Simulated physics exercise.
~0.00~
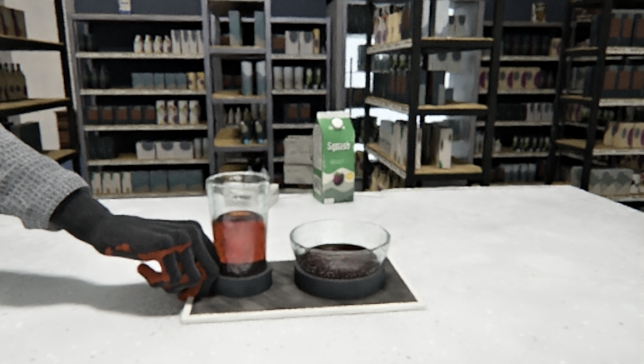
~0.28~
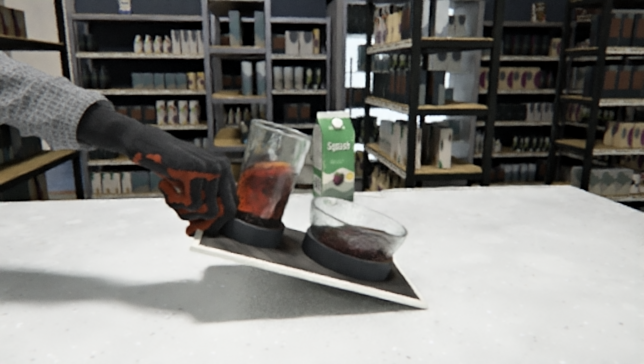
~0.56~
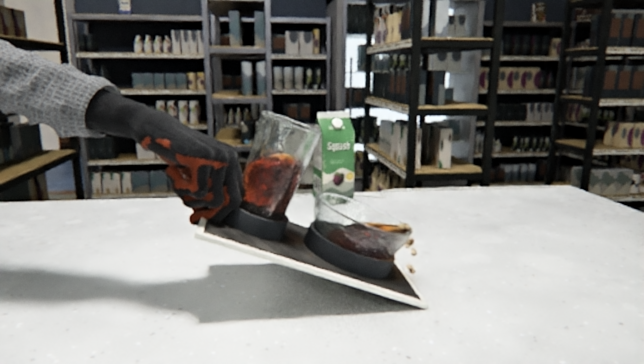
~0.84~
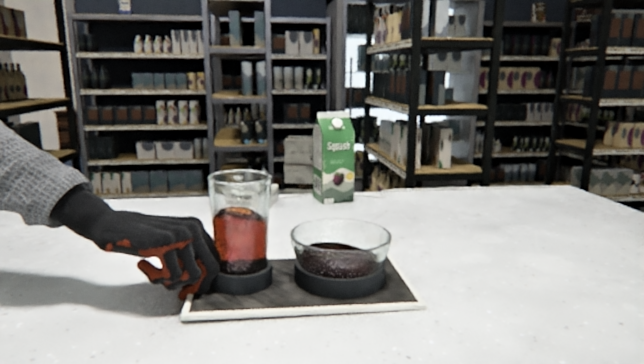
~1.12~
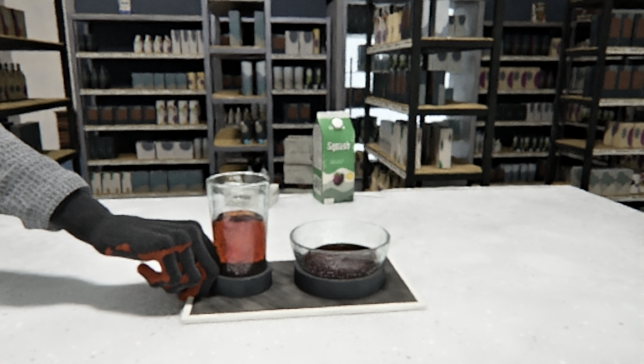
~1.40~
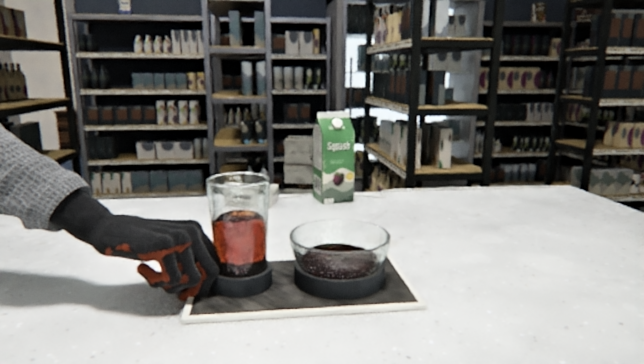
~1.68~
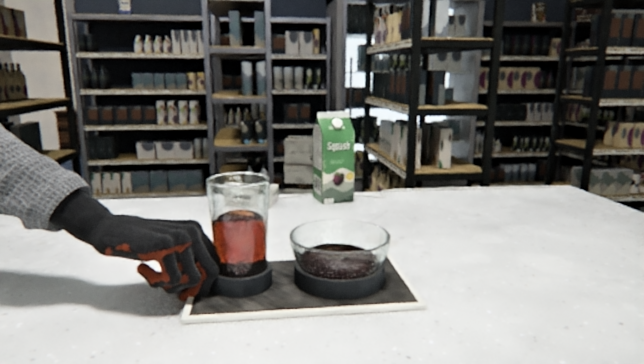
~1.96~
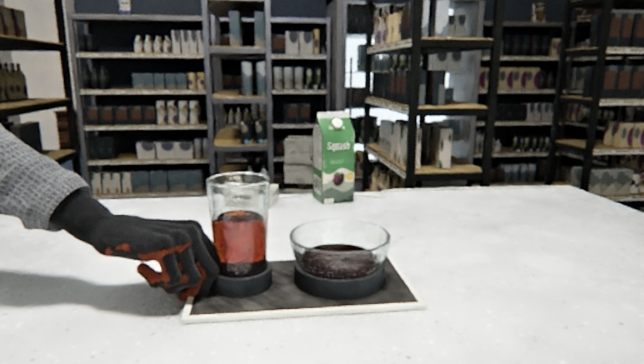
A gloved hand in dark grey and orange tips a dark tray holding a tall glass of reddish-brown tea on the left and a round glass bowl of darker tea on the right. The still, slightly raised view looks across a white table, with a green and white carton behind and dark shelves of goods beyond. The hand raises the tray's left edge steeply, and the tea slants toward the right. Some spills over the bowl's right rim, while the tall glass keeps its tea. The hand lowers the tray flat, and everything ends upright, the hand still beside it.
